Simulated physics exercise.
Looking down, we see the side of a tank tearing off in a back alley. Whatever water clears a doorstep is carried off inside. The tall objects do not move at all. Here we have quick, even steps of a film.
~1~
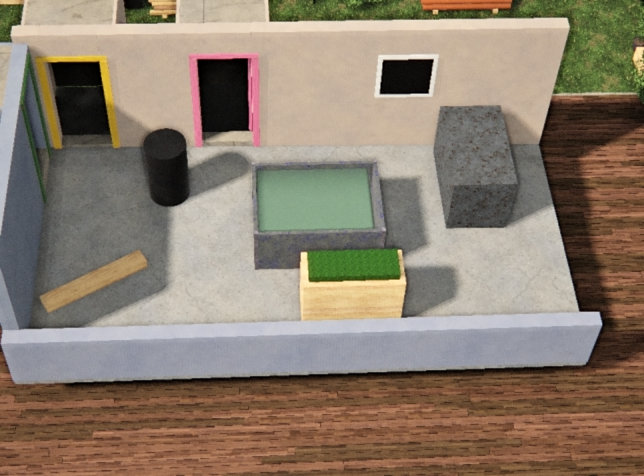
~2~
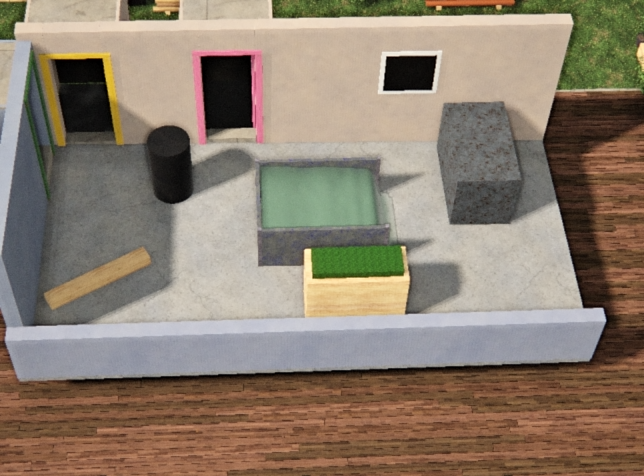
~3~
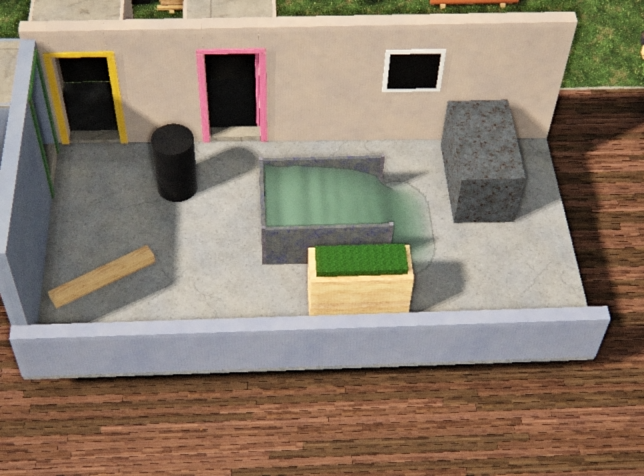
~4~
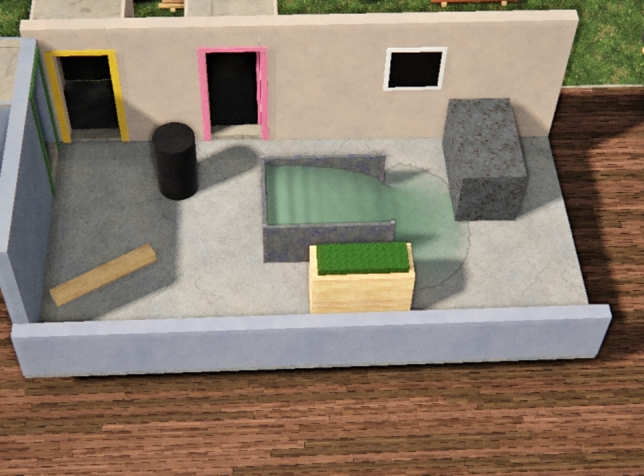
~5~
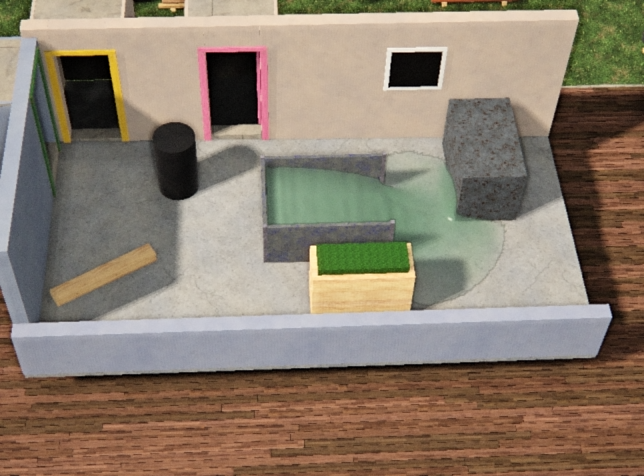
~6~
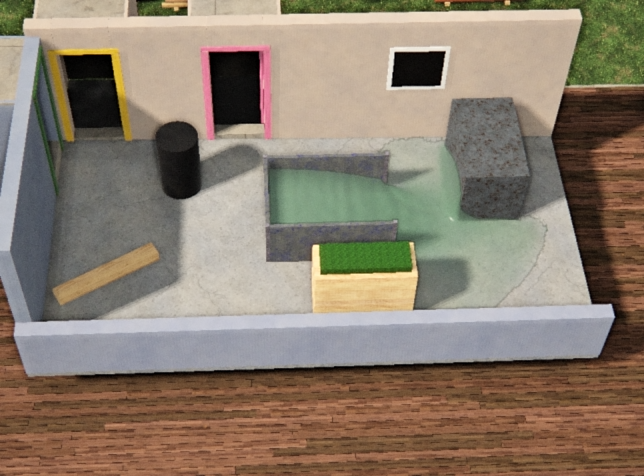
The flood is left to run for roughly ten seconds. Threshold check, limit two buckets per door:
Green door under; pink door under; yellow door under.
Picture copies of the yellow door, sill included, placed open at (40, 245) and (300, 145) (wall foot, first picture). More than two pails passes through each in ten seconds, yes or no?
First falls short, then falls short.
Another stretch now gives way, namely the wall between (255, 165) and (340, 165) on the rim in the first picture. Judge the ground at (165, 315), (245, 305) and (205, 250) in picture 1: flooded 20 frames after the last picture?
In turn: Untouched, untouched, swamped.
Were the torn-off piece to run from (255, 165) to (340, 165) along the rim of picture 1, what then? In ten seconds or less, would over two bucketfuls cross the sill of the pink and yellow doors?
Result - pink: Clears the line; yellow: Clears the line.
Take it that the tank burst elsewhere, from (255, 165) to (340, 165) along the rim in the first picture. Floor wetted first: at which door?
I'd say the pink door.
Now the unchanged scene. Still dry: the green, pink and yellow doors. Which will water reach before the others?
The pink door.
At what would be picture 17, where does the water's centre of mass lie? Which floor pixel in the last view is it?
The water's middle lies around (408, 221).
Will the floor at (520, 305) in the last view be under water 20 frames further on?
By then I'd expect it to be inundated.
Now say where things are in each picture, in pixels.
In the first frame, still water in the open tank at (317, 200).
In the second frame, water pours out at (378, 217) and has run to a hidden place.
In the third frame, water pours out at (382, 216) and has run to (425, 263).
In the fourth frame, the front is at (447, 189), out from the gap at (383, 216).
In the fifth frame, water pours out at (383, 216) and has run to (499, 243).
In the sixth frame, the front is at (540, 239), out from the gap at (386, 216).
A moment on, water covers 30 % of the floor; the green door not reached, the pink door not reached, the yellow door not reached.
Next, water covers 35 % of the floor; the green door not reached, the pink door not reached, the yellow door not reached.
Then, water covers 45 % of the floor; the green door not reached, the pink door wet at the sill, nothing in, the yellow door not reached.
Later, water covers 65 % of the floor; the green door wet at the sill, nothing in, the pink door wet at the sill, nothing in, the yellow door wet at the sill, nothing in.
In the end, water covers 70 % of the floor; the green door wet at the sill, nothing in, the pink door wet at the sill, nothing in, the yellow door under two buckets in.
